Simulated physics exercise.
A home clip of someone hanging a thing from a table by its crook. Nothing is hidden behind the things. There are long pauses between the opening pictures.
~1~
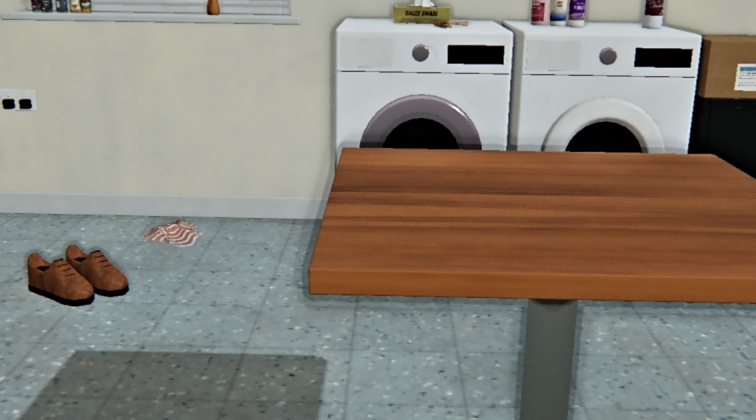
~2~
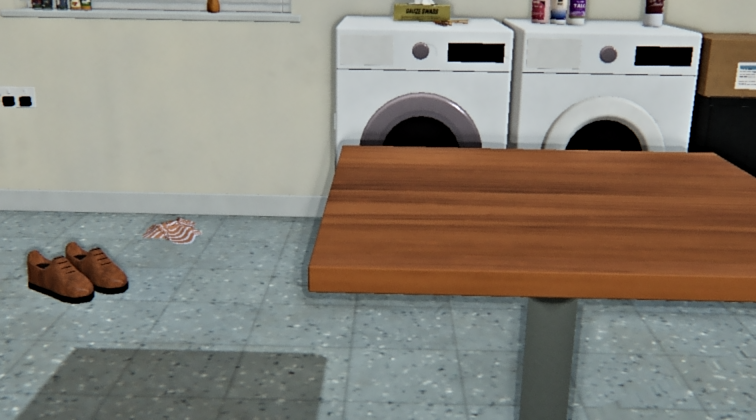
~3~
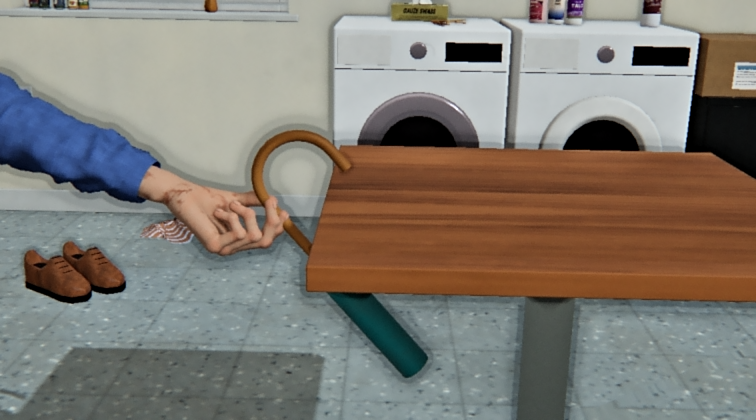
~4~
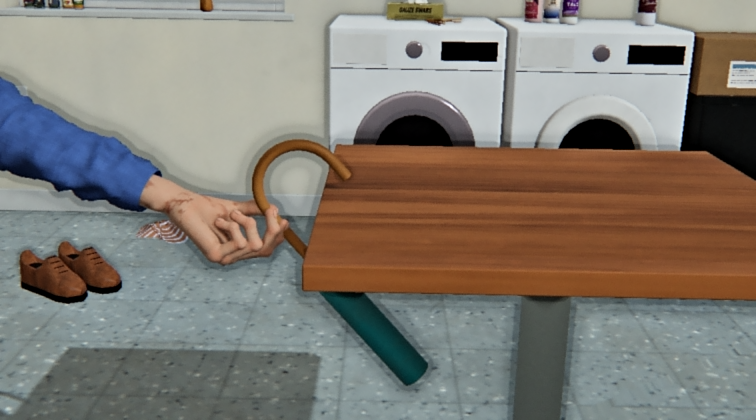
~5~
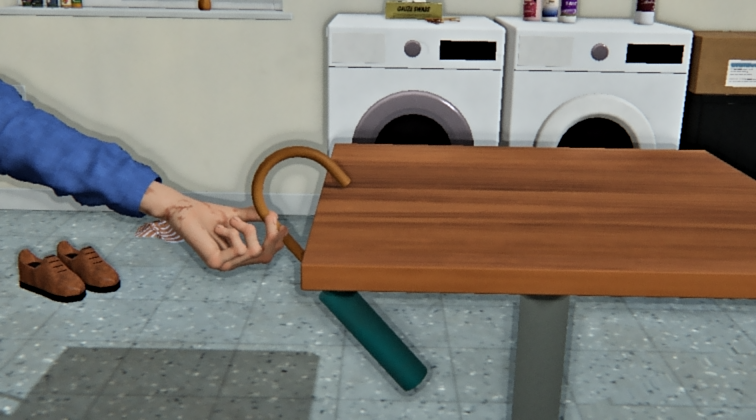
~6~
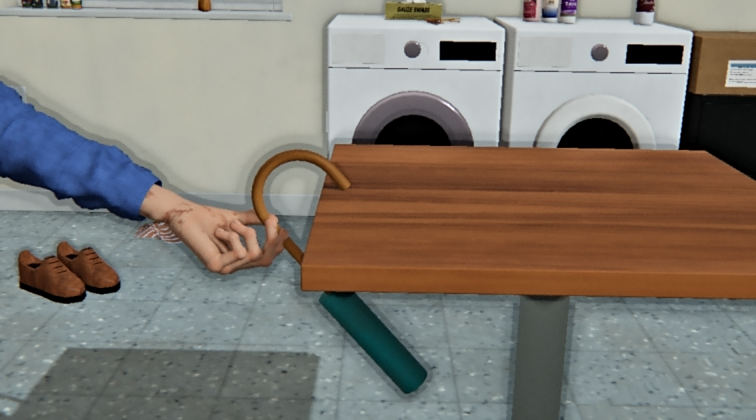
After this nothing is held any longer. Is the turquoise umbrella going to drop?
The turquoise umbrella hangs from the table.
Then, 0.30 s later than the last frame, turquoise umbrella at rest near (355, 268).
When it is over, the turquoise umbrella remains in place, near (357, 268).
